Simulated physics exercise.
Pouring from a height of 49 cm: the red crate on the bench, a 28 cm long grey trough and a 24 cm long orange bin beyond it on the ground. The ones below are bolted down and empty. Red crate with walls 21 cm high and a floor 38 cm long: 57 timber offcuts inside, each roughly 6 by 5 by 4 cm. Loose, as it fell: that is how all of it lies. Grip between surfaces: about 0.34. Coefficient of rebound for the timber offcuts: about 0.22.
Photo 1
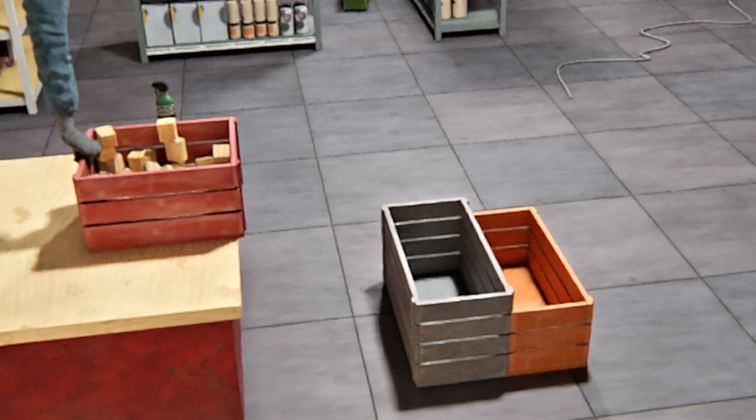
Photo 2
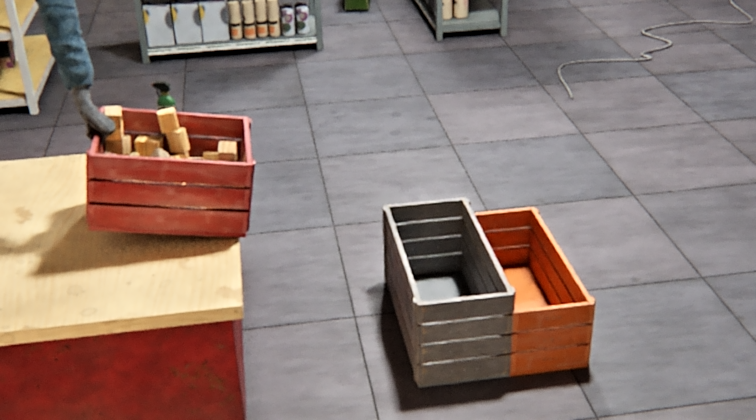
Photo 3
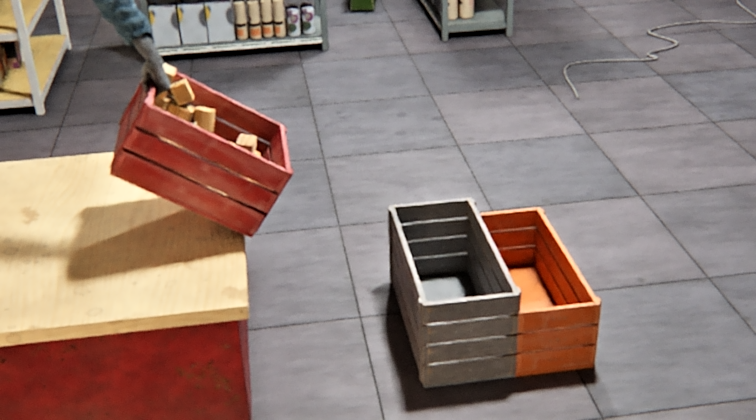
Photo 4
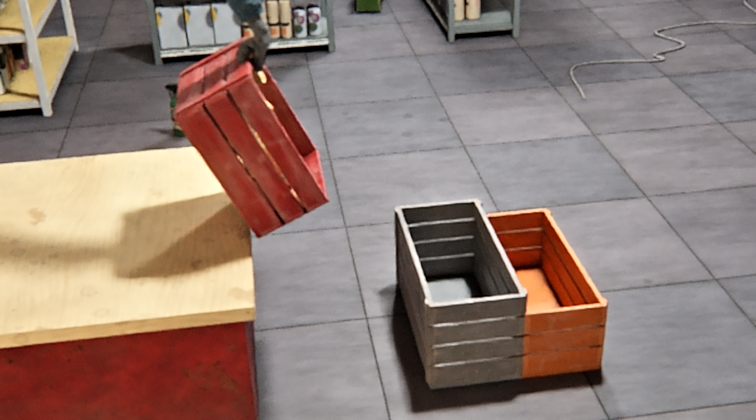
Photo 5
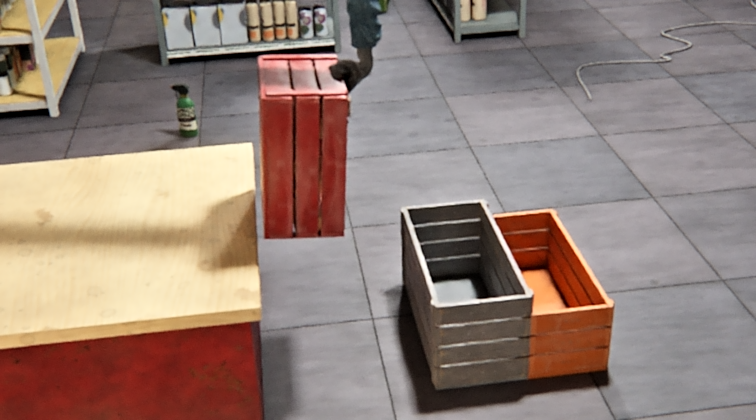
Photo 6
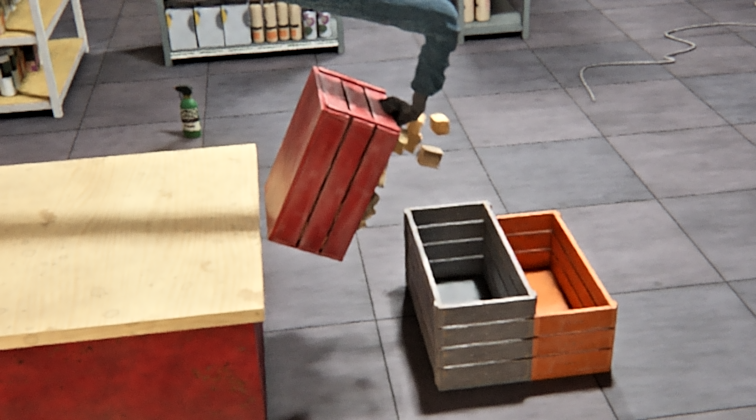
We see a gloved hand tilt a red crate of wooden blocks up off a bench and swing it rightward onto its side and beyond, blocks tumbling out near a grey trough and an orange bin on the tiled floor.
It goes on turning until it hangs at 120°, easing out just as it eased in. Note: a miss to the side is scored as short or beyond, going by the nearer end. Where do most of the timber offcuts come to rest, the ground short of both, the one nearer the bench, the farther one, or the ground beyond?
Most of them end up: Before.
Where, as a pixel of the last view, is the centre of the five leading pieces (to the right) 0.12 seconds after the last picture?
Around (504, 219).
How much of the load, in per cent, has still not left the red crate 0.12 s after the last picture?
It comes to near 20 percent of it.
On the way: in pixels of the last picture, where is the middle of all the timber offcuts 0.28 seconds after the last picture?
I'd put the middle close to (409, 309) in the last view.
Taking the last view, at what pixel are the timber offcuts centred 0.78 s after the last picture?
Somewhere around (412, 320) in pixels.
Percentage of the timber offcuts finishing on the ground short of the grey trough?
About 55 per cent.
Then, 0.12 s after the last picture, tilt 120°; 11 still in the red crate, 2 in the grey trough and 44 in the air.
Then, 0.28 s after the last picture, tilt 120°; 3 still in the red crate, 21 in the grey trough, 3 in the orange bin, 16 on the ground short of the grey trough and 14 in the air.
Then, 0.50 s after the last picture, tilt 120°; 21 in the grey trough, 4 in the orange bin, 29 on the ground short of the grey trough and 3 in the air.
Final count (0.78 s after the last picture), 21 in the grey trough, 4 in the orange bin and 32 on the ground short of the grey trough.
